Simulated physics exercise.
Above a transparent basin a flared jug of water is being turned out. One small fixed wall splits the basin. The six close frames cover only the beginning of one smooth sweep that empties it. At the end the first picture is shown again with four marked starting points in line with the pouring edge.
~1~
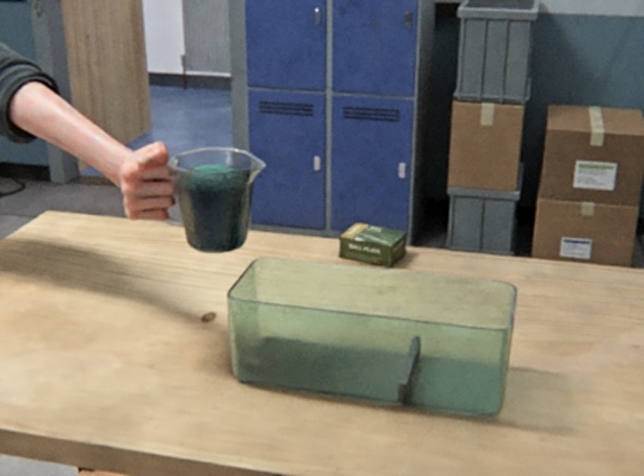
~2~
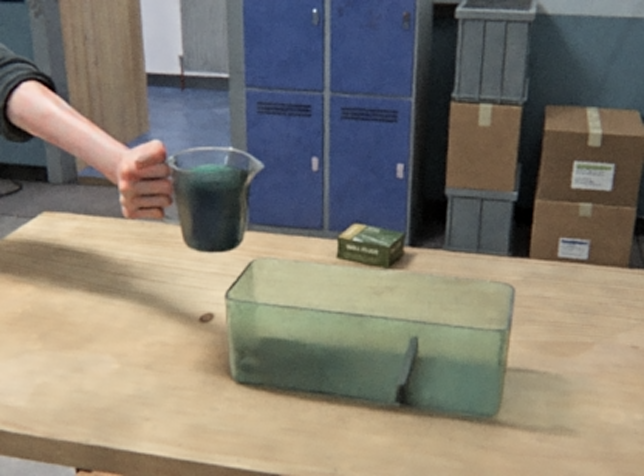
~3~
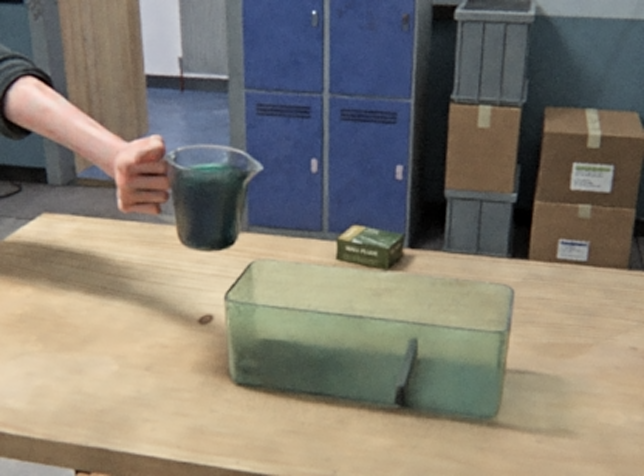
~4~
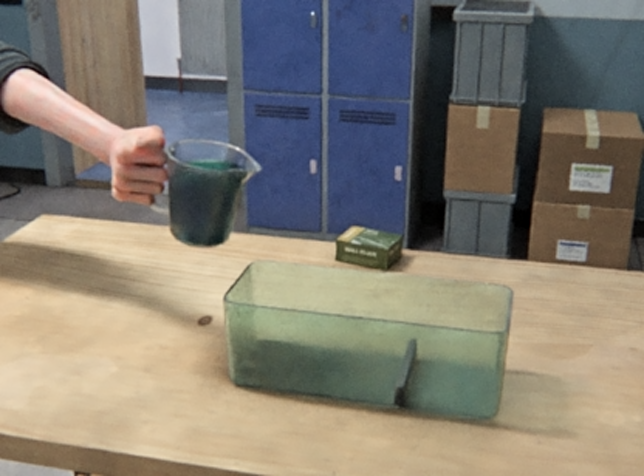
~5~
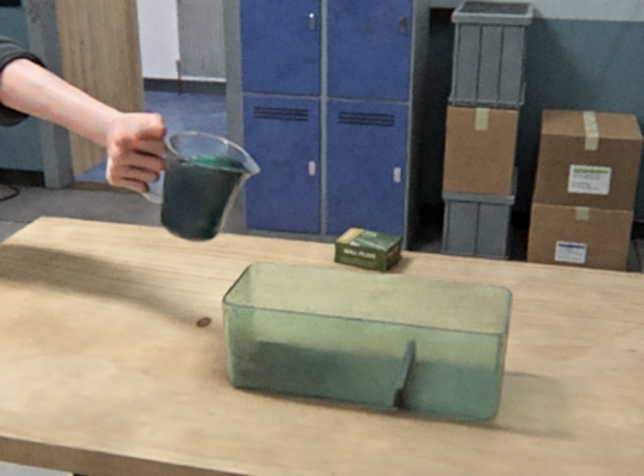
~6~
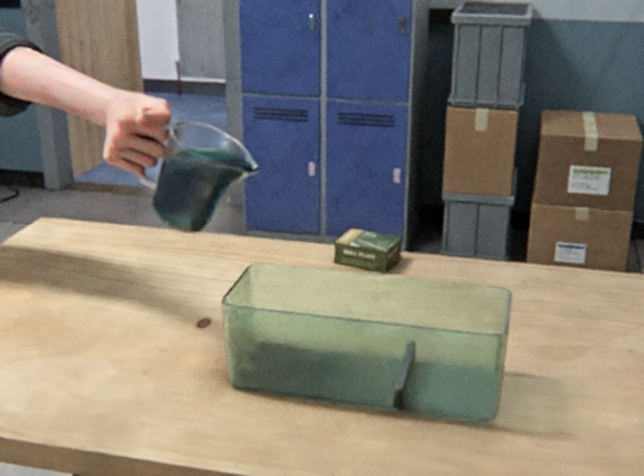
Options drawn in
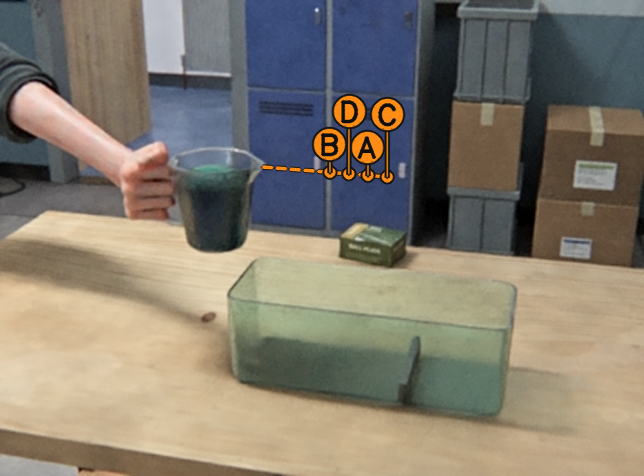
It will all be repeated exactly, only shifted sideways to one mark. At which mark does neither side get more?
Choose B.
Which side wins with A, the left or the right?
More ends on the right.
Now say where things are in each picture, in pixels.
In the first picture, upright, lip at (263, 167); basin from (234, 377) to (502, 414); top of the wall at (410, 358); nothing has left yet.
In the second picture, upright, lip at (261, 167); nothing has left yet.
In the third picture, tipped about 5°, lip at (260, 169); nothing has left yet.
In the fourth picture, tipped about 10°, lip at (259, 170); nothing has left yet.
In the fifth picture, tipped about 17°, lip at (257, 171); nothing has left yet.
In the sixth picture, tipped about 26°, lip at (257, 172); nothing has left yet.
On the marked copy, A at (367, 175); B at (330, 172); C at (387, 176); D at (348, 173).
With A, about 16 % ends left of the wall and 83 % right of it.
With B, about 52 % ends left of the wall and 46 % right of it.
With C, about 26 % ends left of the wall and 72 % right of it.
With D, about 18 % ends left of the wall and 80 % right of it.
